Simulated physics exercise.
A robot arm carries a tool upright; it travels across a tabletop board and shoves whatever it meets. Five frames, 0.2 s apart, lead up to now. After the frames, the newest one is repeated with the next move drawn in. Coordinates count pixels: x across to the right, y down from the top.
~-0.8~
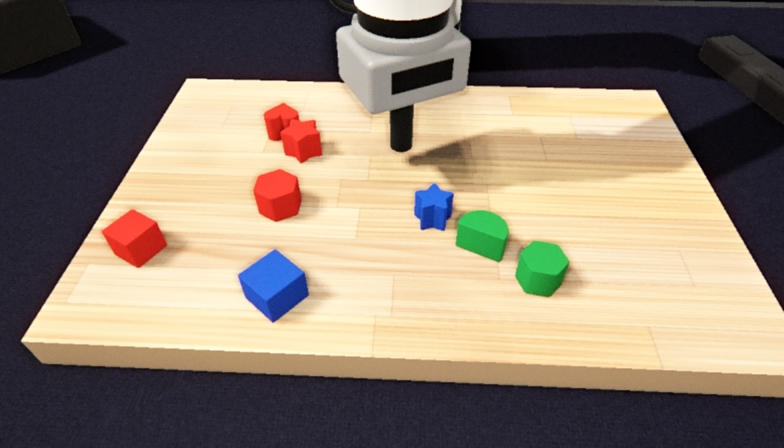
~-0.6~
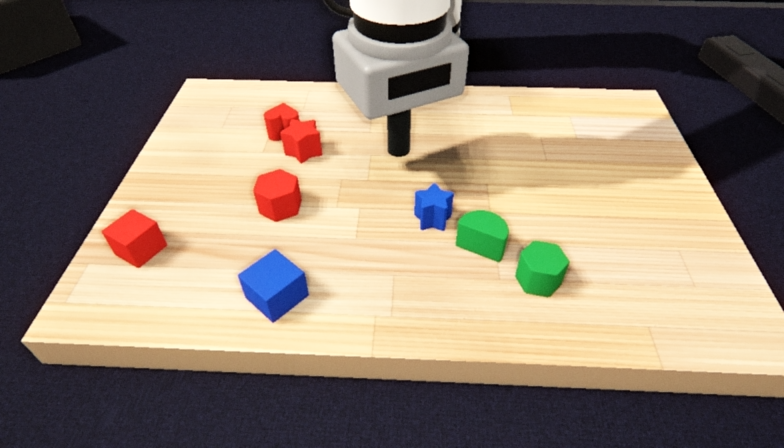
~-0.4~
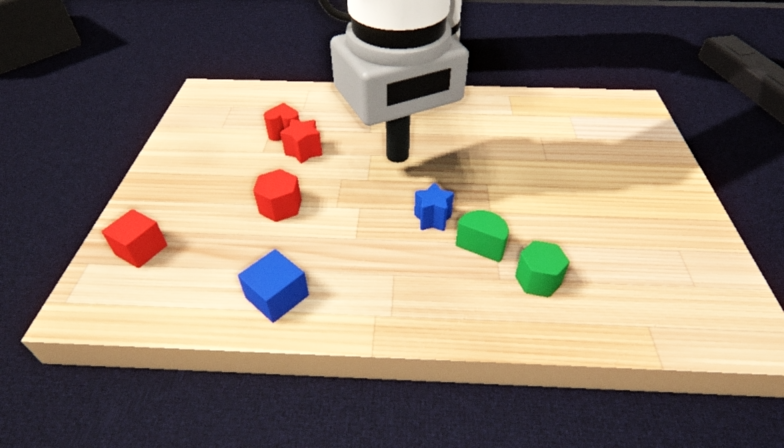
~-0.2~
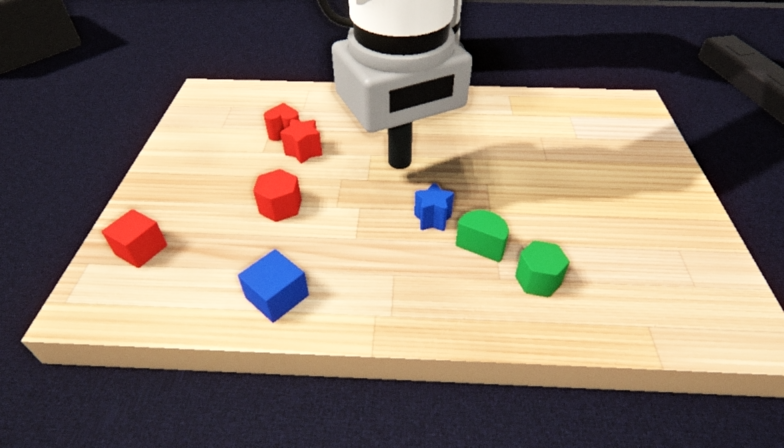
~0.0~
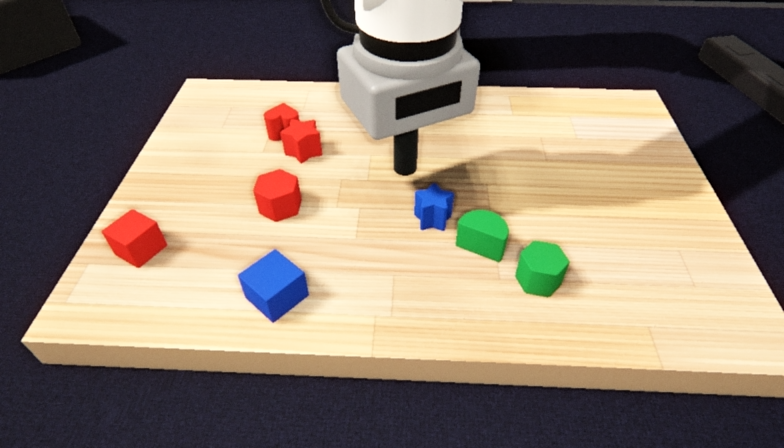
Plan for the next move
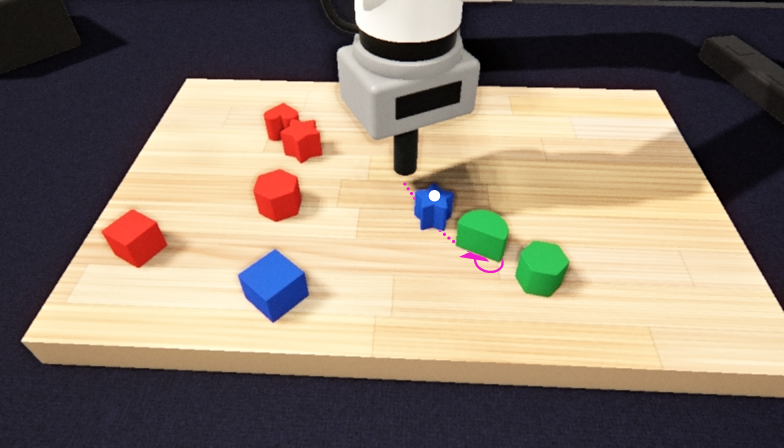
A robot arm with a black tip moved slightly forward over a wooden board, drawing a little closer to a blue star, while the star and the scattered red, green and blue blocks stayed still.
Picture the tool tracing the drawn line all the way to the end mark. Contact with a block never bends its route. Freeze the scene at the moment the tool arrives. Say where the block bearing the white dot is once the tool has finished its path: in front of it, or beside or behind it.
Once the path is finished, the block bearing the white dot lies beside or behind the tool.
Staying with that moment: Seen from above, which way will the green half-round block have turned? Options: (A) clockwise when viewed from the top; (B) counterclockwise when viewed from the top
It's B.
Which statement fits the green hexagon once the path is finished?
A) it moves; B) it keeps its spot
I'll go with A - it moves.
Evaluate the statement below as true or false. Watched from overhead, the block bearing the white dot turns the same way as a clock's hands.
It is true.
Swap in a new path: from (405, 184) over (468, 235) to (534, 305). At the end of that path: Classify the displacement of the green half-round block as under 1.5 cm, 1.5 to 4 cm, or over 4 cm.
It's set to move over 4 cm.
Path on the board, from (405, 184) over (424, 211) and (449, 238) to (489, 261); the dot is on the blue star.
The first path, step by step. One third of the way, tool at (425, 195); blue star at (441, 203).
Two thirds of the way, tool at (452, 223); blue star at (463, 235), turned 15° clockwise; green half-round block at (507, 237), turned 55° anticlockwise.
At the end, tool at (492, 246); blue star at (480, 256), turned 65° clockwise; green half-round block at (526, 248), turned 75° anticlockwise; green hexagon at (562, 262).
